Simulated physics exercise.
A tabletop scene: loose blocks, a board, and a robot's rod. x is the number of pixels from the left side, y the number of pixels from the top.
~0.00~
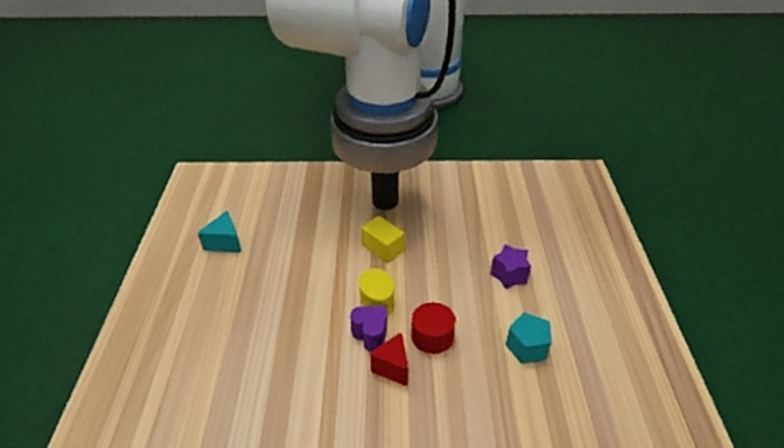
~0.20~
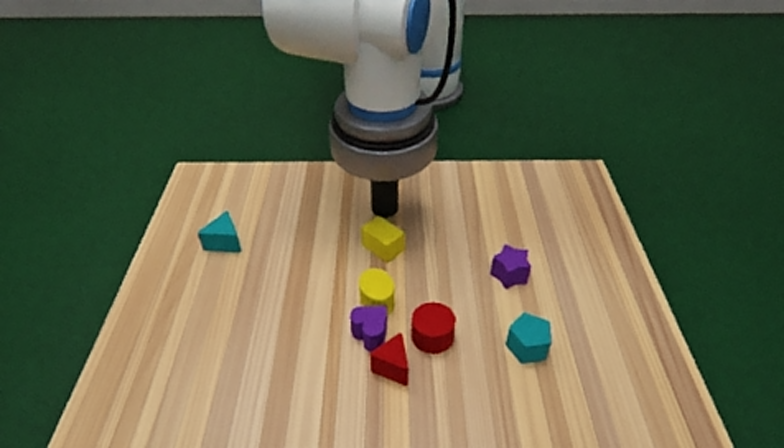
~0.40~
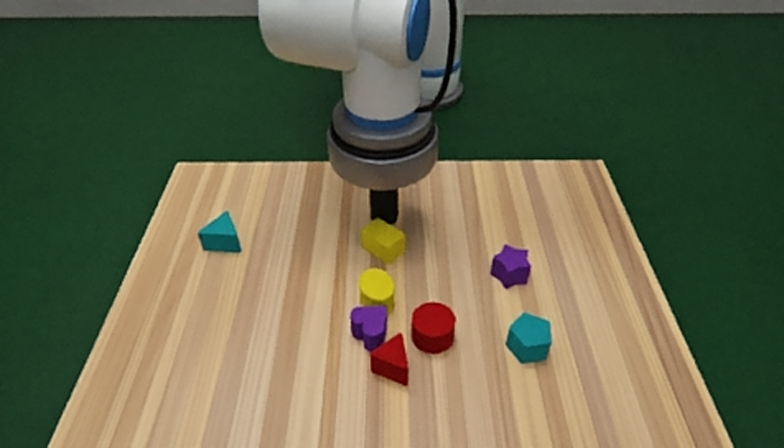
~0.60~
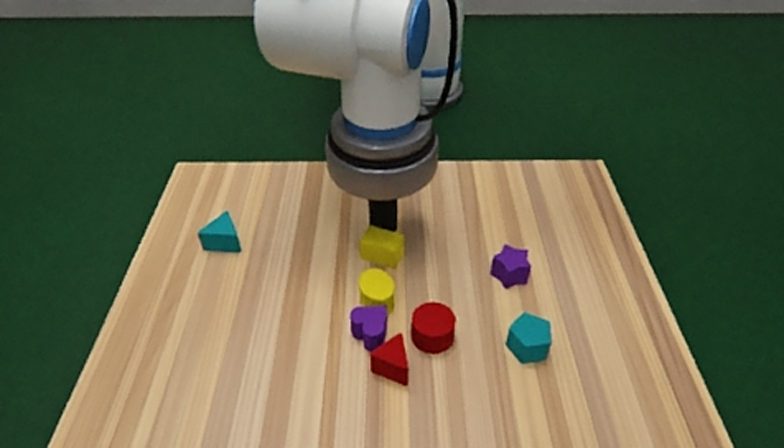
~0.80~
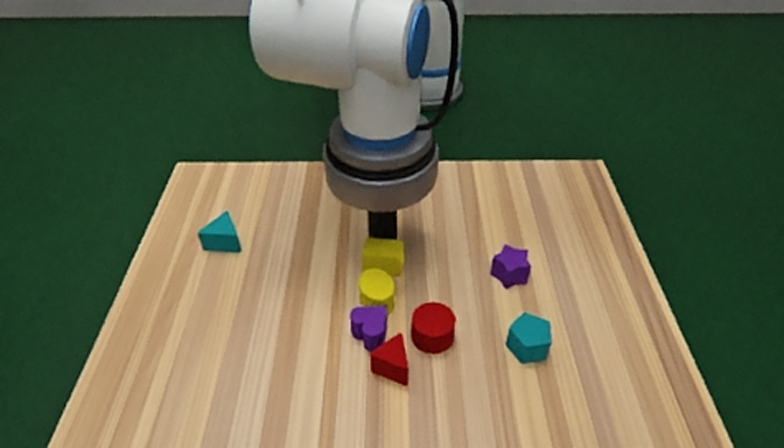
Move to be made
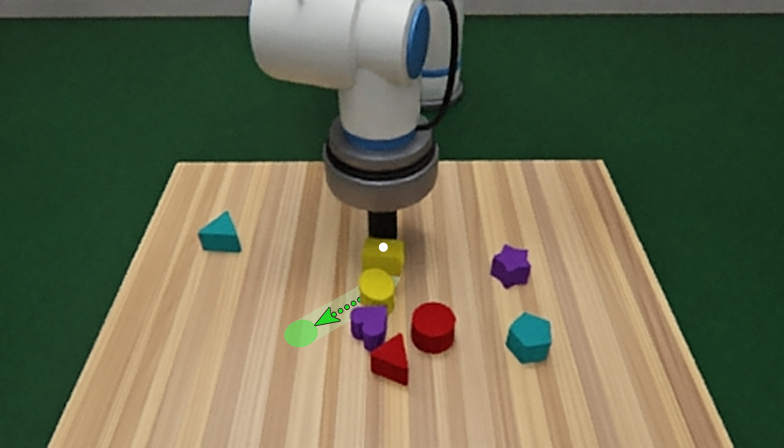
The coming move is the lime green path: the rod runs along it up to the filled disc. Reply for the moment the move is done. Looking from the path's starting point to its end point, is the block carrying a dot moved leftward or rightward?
Left side.
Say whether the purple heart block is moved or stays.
Well, the purple heart block shifts from its place.
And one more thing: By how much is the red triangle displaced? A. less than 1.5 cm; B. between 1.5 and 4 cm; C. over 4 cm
A - less than 1.5 cm.
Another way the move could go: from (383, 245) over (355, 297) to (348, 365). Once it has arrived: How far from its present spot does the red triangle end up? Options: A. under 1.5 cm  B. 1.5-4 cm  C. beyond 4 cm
My answer is option C.
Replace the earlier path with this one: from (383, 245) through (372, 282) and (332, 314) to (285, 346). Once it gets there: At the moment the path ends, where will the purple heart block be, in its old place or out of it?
Its place changes.
Path on the board, from (383, 245) via (383, 280) and (347, 307), ending at (301, 333); the dot is on the yellow oblong block.
The first path, step by step. One third of the way, rod at (383, 271); purple heart block at (366, 339), turned 25° clockwise; yellow oval block at (374, 311), turned 20° anticlockwise; yellow oblong block at (382, 285).
Two thirds of the way, rod at (346, 299); purple heart block at (354, 361), turned 30° clockwise; yellow oval block at (375, 336), turned 65° anticlockwise; yellow oblong block at (357, 312), turned 40° anticlockwise; red triangle at (399, 357).
At the end, rod at (300, 325); purple heart block at (354, 362), turned 30° clockwise; yellow oval block at (376, 336), turned 70° anticlockwise; yellow oblong block at (356, 313), turned 45° anticlockwise; red triangle at (400, 357).
